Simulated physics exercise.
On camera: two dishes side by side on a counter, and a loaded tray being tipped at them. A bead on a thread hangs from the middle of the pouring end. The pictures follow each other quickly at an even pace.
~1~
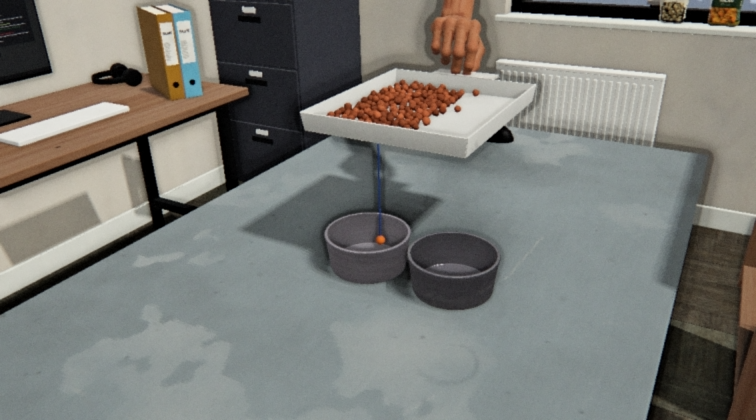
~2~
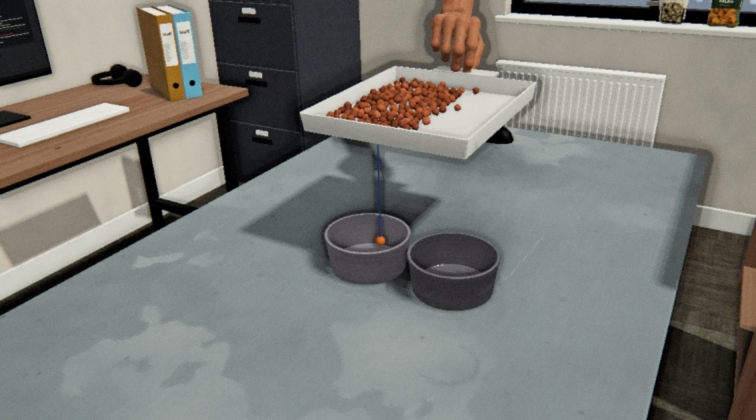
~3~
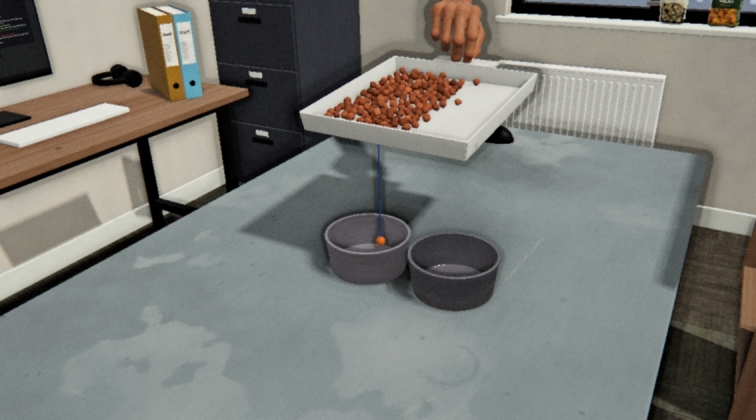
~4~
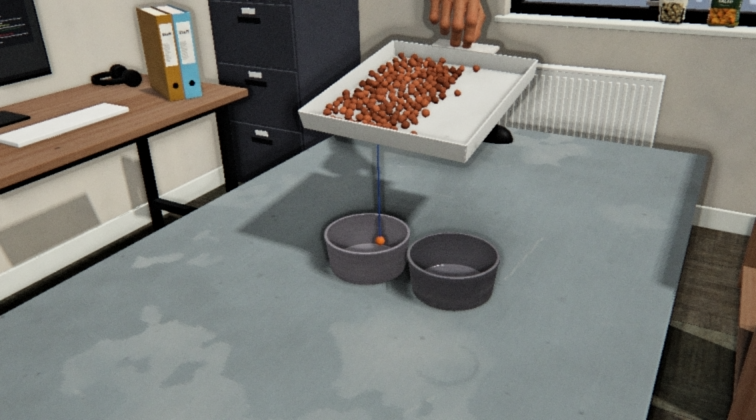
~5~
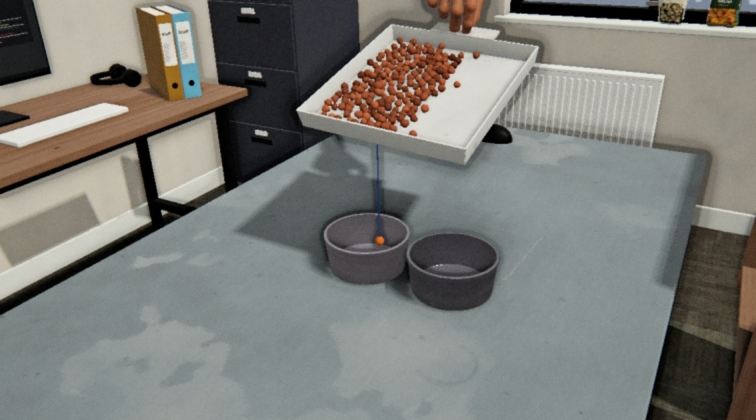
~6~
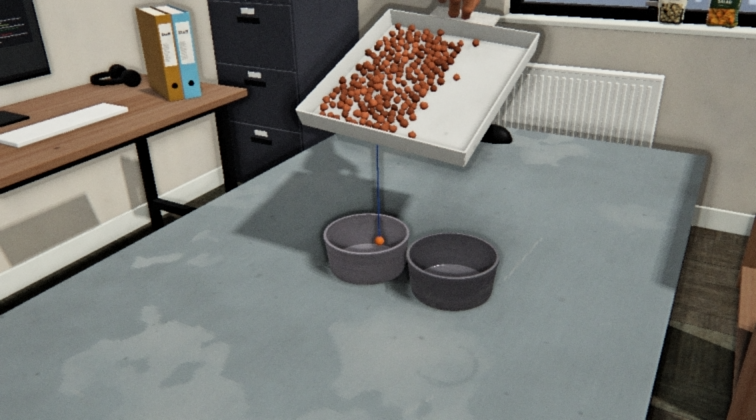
In an office, a hand raising the back of a white tray of reddish-brown pellets, tilting it steadily above two dark bowls.
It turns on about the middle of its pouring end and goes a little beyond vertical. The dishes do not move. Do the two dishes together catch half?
The two hold less than half of the load.
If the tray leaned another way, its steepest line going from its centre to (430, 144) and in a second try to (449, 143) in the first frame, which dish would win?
At the first place the dish on the right, at the second the right dish.
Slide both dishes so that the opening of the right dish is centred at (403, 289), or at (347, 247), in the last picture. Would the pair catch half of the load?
The first try: Most of it. The second: Below a half.
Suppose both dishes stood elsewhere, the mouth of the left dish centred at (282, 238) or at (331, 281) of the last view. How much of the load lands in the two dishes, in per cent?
In turn 20 and 60 in a hundred.
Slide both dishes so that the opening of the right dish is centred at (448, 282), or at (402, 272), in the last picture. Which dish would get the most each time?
First the right-hand dish, then the right one.
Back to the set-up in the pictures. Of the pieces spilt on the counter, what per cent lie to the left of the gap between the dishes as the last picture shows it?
About 70 per cent.
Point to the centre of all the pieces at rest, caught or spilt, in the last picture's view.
At about (389, 330).
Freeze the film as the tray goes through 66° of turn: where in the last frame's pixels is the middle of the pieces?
At about (392, 107).
Just after the last frame, tray tipped steeply; almost all on the tray; just a few in the air.
A moment on, tray tipped past a quarter turn; the larger part on the tray; just a few outside both; about a tenth in the air.
Further on, tray tipped past a quarter turn; about a tenth in the right dish; almost all outside both.
When it is over, tray tipped past a quarter turn; about a tenth in the right dish; not one in the left dish; almost all outside both.
